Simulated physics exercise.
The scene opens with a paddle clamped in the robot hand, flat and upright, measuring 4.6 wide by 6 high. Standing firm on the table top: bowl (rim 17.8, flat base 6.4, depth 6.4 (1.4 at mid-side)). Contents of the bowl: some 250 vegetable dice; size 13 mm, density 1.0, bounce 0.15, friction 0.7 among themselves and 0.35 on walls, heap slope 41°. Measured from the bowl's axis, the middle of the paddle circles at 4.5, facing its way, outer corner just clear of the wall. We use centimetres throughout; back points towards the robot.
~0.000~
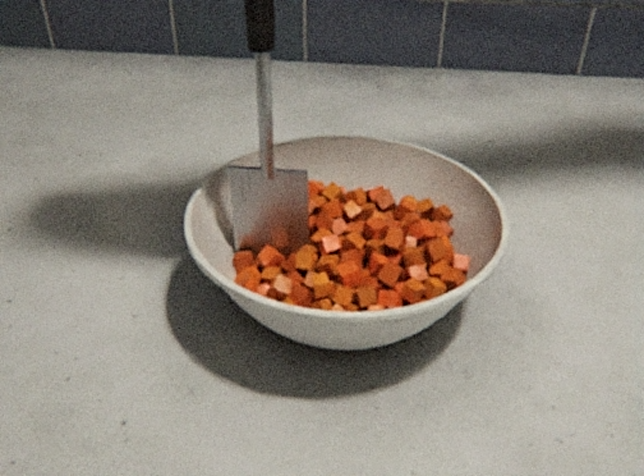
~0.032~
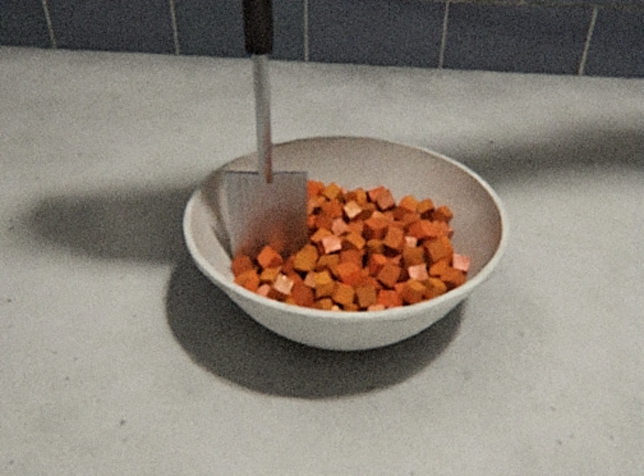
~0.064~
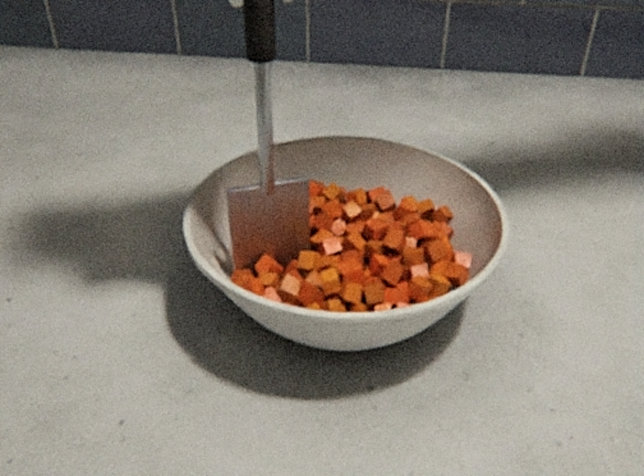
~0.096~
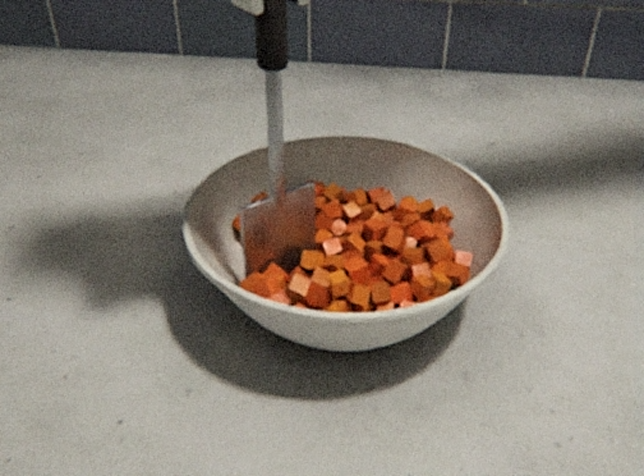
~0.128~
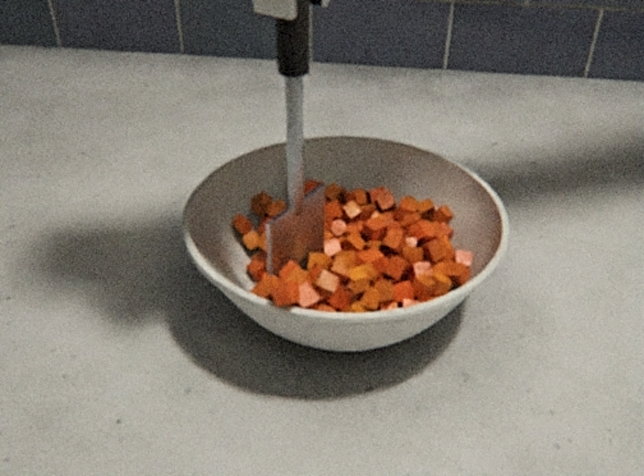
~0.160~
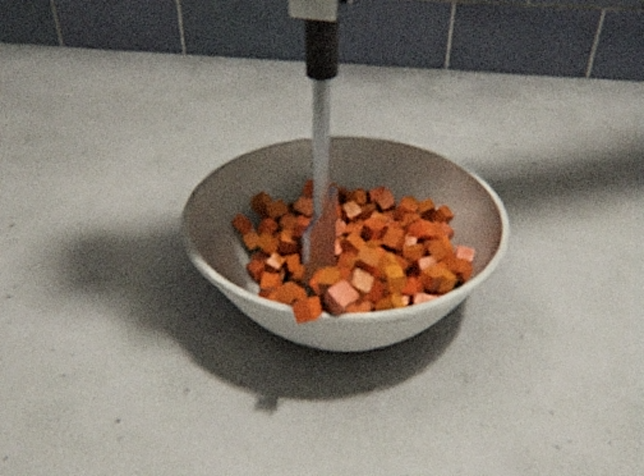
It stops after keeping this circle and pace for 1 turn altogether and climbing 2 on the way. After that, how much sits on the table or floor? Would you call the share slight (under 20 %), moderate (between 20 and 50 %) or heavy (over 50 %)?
I would call it slight.
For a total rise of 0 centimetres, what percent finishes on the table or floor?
My guess is close to 20 per cent.
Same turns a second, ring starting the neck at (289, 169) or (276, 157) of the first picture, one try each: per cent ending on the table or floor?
I'd put it at around 15 and 15 percent.
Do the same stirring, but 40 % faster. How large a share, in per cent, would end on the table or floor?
About 25 percent, I'd say.
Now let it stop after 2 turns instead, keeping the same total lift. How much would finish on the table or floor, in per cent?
Estimate: About 25 percent.
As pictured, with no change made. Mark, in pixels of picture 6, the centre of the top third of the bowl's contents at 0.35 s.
Roughly pixel (398, 197).
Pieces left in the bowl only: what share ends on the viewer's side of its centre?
Estimate: Some 60 %.
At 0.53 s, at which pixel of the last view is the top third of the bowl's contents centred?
The centre lies near (279, 203) in the last picture.
After 0.35 s, 188° round, highest piece 8 above the table; 241 in the bowl, 4 on the table or floor, 2 in flight or on the tool.
After 0.53 s, 295° round, highest piece 8 above the table; 220 in the bowl, 19 on the table or floor, 8 in flight or on the tool.
After 0.82 s, 0° round, highest piece 7 above the table; 213 in the bowl, 34 on the table or floor.
After 1.52 s, 0° round, highest piece 7 above the table; 213 in the bowl, 34 on the table or floor.
In the end, 213 in the bowl, 34 on the table or floor. That is 14 % on the table or floor.
